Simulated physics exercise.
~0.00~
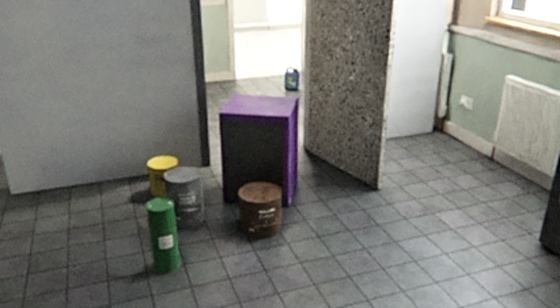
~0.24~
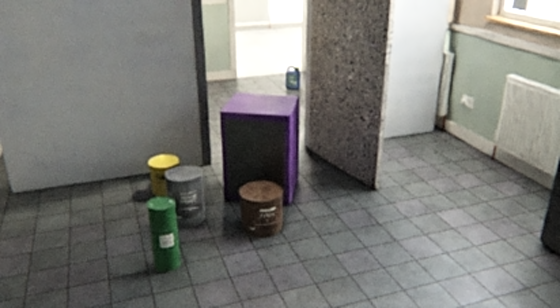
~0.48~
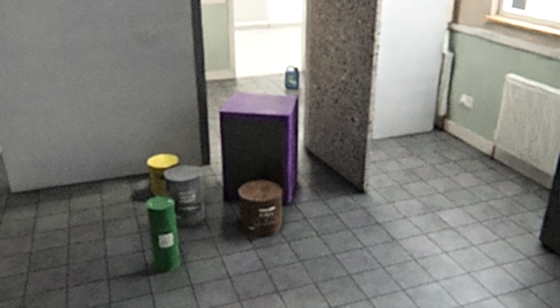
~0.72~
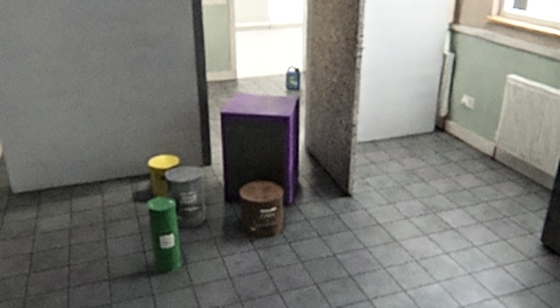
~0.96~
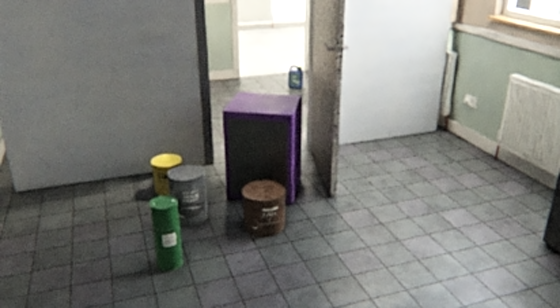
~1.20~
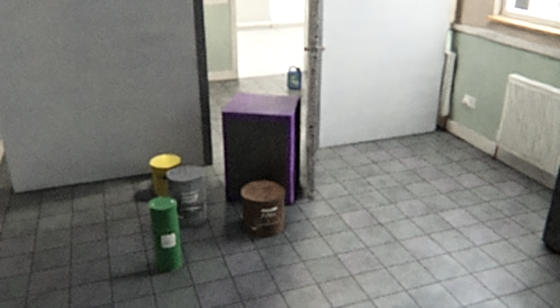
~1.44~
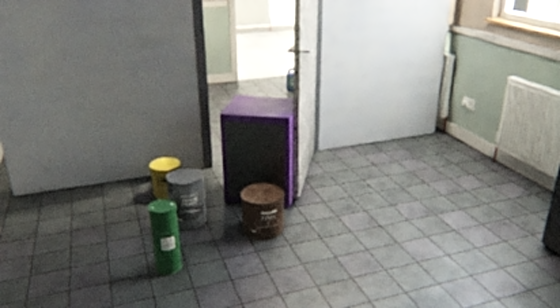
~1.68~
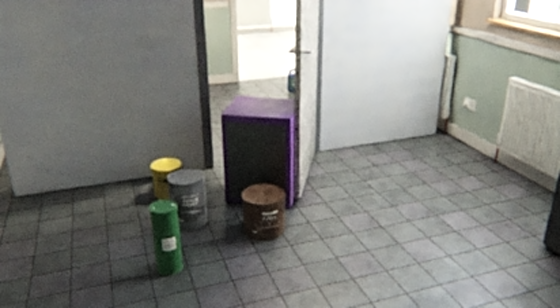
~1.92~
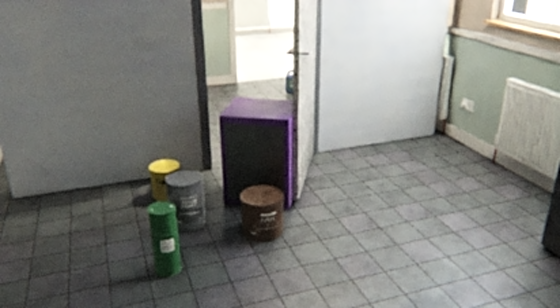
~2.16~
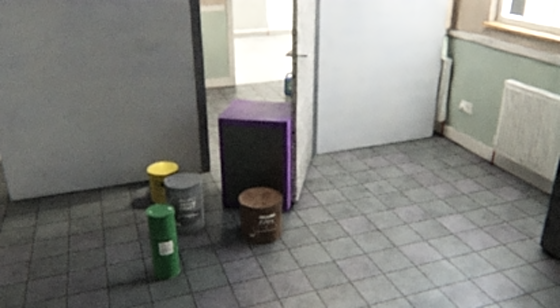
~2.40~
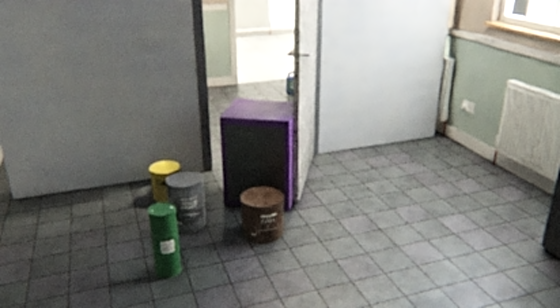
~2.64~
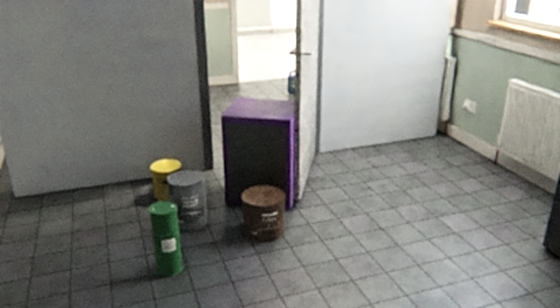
The footage shows a speckled door swinging towards its frame, behind a purple and black box-shaped appliance and yellow, grey, brown and green containers on a tiled floor. The door stops beside the appliance, still well open, and everything on the floor stays put.
